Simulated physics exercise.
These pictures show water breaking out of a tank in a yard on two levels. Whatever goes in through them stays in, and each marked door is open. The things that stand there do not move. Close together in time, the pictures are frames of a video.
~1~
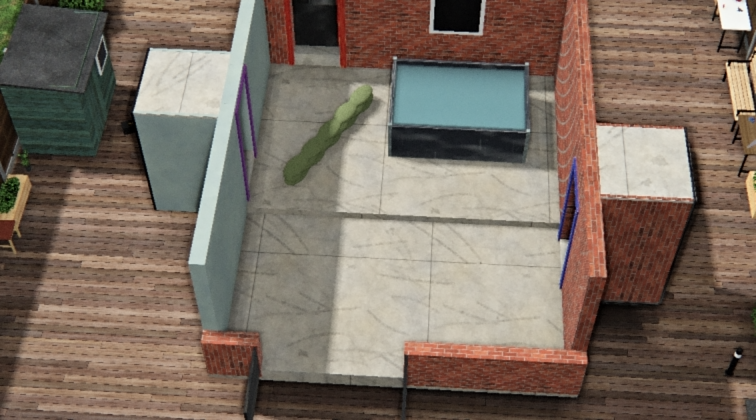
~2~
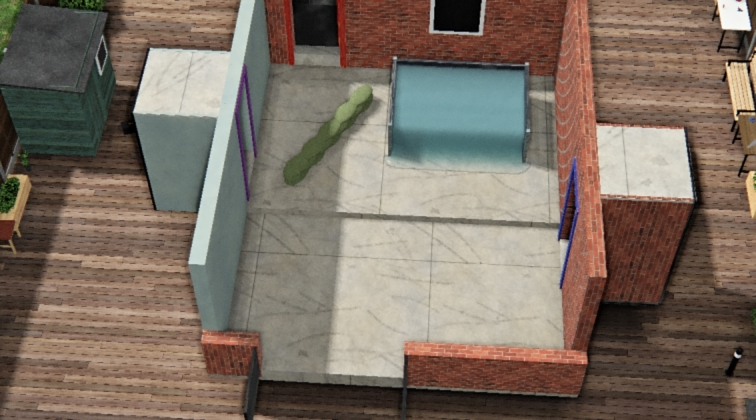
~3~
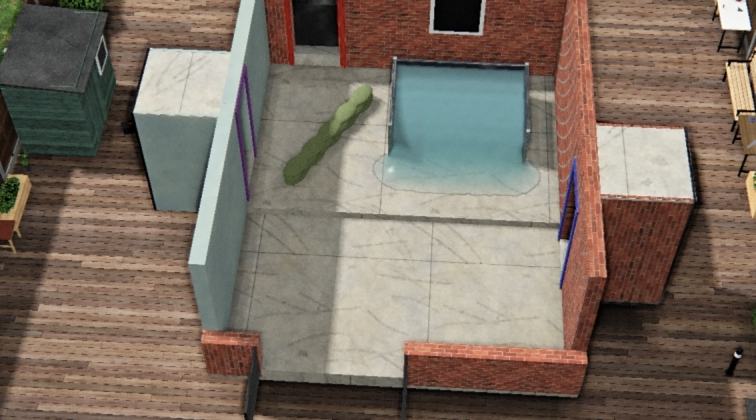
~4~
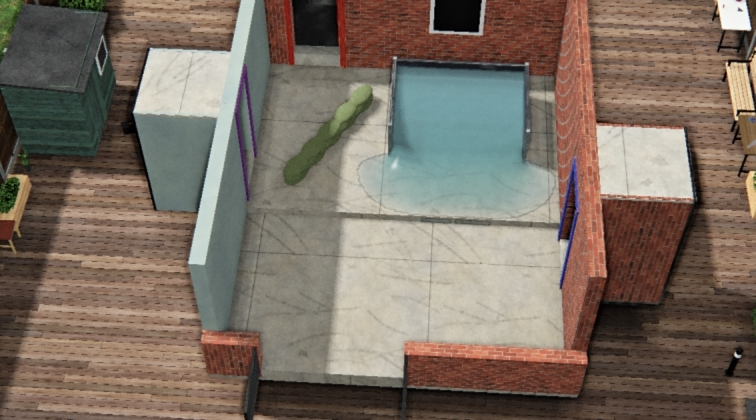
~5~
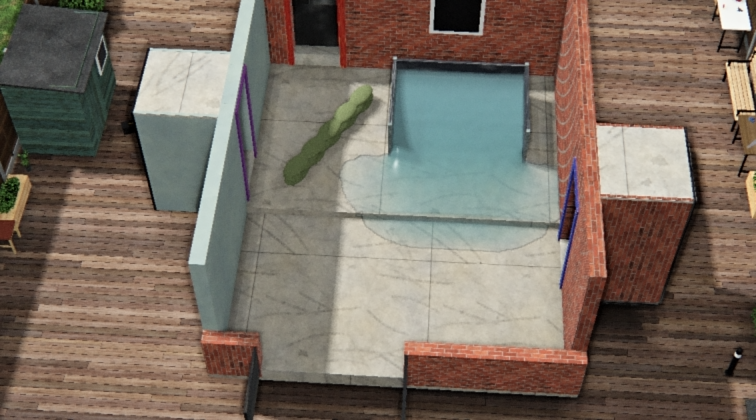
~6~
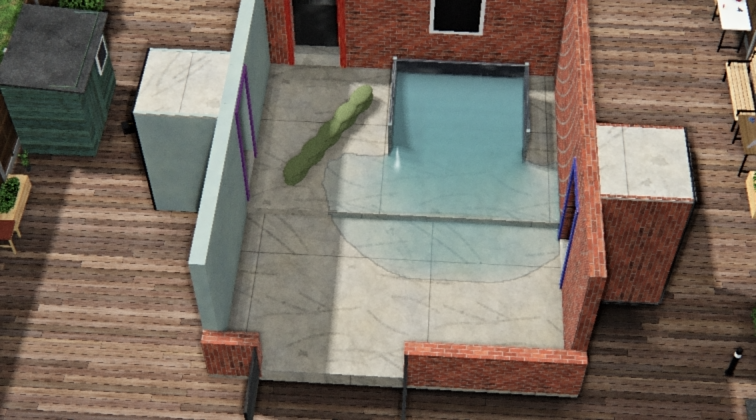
Water pouring from the front of a tank in a brick-walled yard, spreading across the paving and over a low step.
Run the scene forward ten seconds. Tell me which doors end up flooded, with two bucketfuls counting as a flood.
In order: Red door: Up to two buckets; purple door: Up to two buckets; blue door: Above two buckets.
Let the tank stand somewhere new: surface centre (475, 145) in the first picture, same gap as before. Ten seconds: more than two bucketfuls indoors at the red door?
I'd say the red door never reaches the line.
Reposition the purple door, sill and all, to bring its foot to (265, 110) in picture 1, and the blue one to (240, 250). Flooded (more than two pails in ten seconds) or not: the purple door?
I'd say the purple one doesn't reach the mark.
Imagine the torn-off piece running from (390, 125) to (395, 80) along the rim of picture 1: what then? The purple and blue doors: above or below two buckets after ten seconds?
Result - purple door undershoots, blue door undershoots.
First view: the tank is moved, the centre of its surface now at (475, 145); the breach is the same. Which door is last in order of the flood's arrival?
Answer: The red-painted one.
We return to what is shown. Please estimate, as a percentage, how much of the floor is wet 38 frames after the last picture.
My estimate is near 65 per cent.
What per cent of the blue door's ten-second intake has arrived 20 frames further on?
Near 30 %, I'd say.
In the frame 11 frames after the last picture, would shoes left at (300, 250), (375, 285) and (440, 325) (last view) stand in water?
Same order as asked: Drenched; drenched; drenched.
A moment on, water covers 55 % of the floor; the red door not reached, the purple door not reached, the blue door under two buckets in.
Next, water covers 65 % of the floor; the red door not reached, the purple door not reached, the blue door over two buckets in.
Then, water covers 65 % of the floor; the red door not reached, the purple door not reached, the blue door over two buckets in.
Later, water covers 65 % of the floor; the red door not reached, the purple door not reached, the blue door far over two buckets in.
In the end, water covers 65 % of the floor; the red door not reached, the purple door wet at the sill, nothing in, the blue door far over two buckets in.
